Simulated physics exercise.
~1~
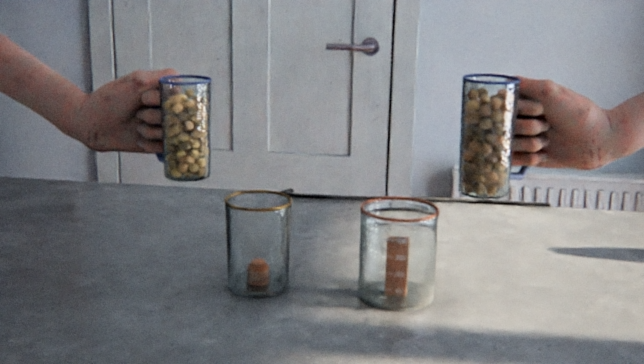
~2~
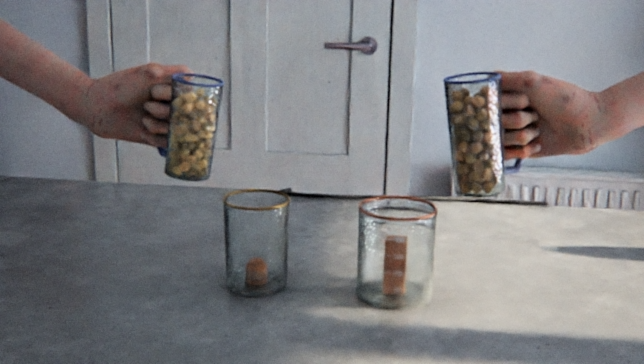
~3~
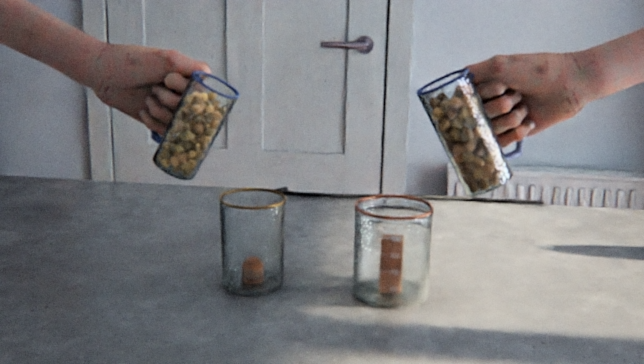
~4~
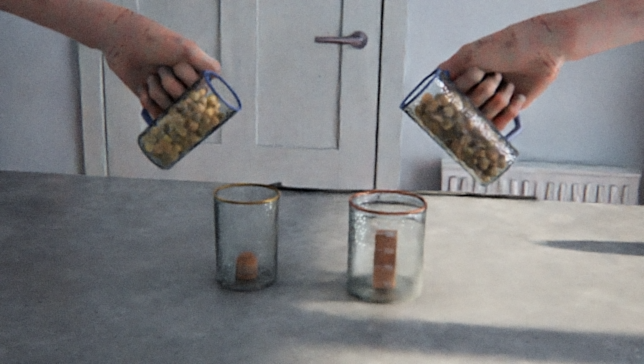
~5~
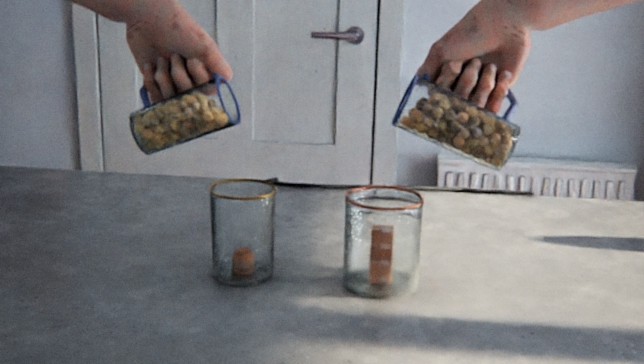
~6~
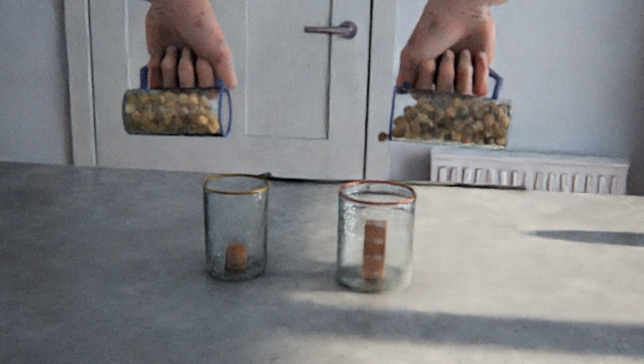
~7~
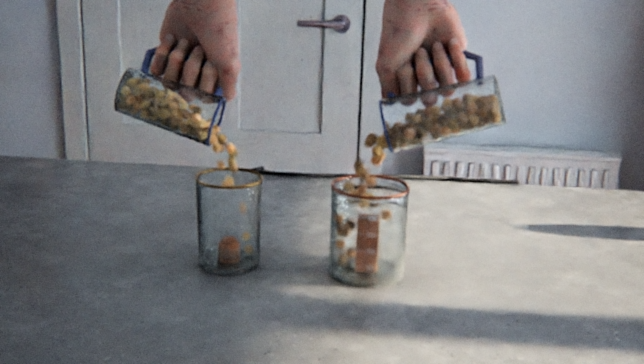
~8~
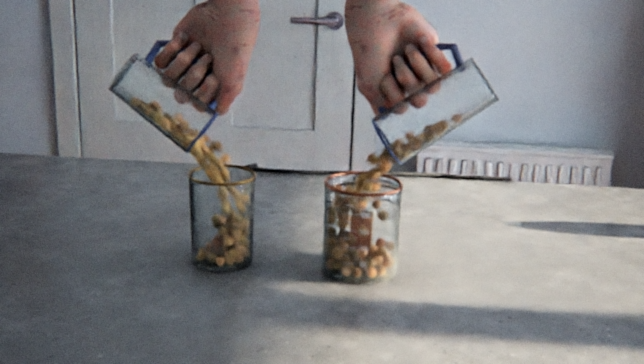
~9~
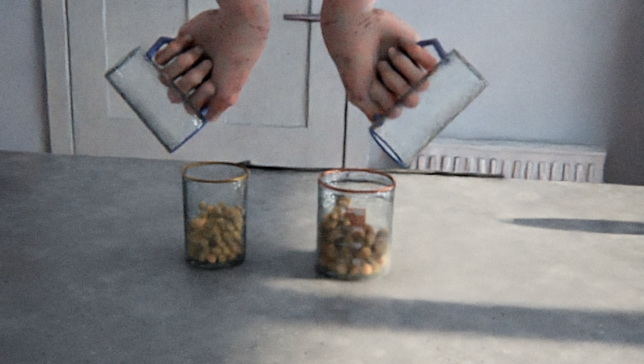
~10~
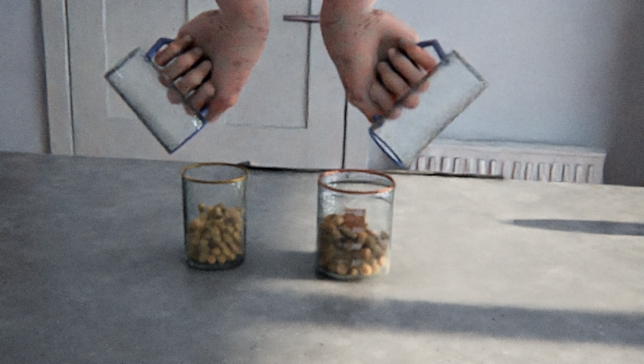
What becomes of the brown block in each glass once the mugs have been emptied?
The block in the left glass gets buried under the poured pieces, while the taller one in the right glass still sticks out.
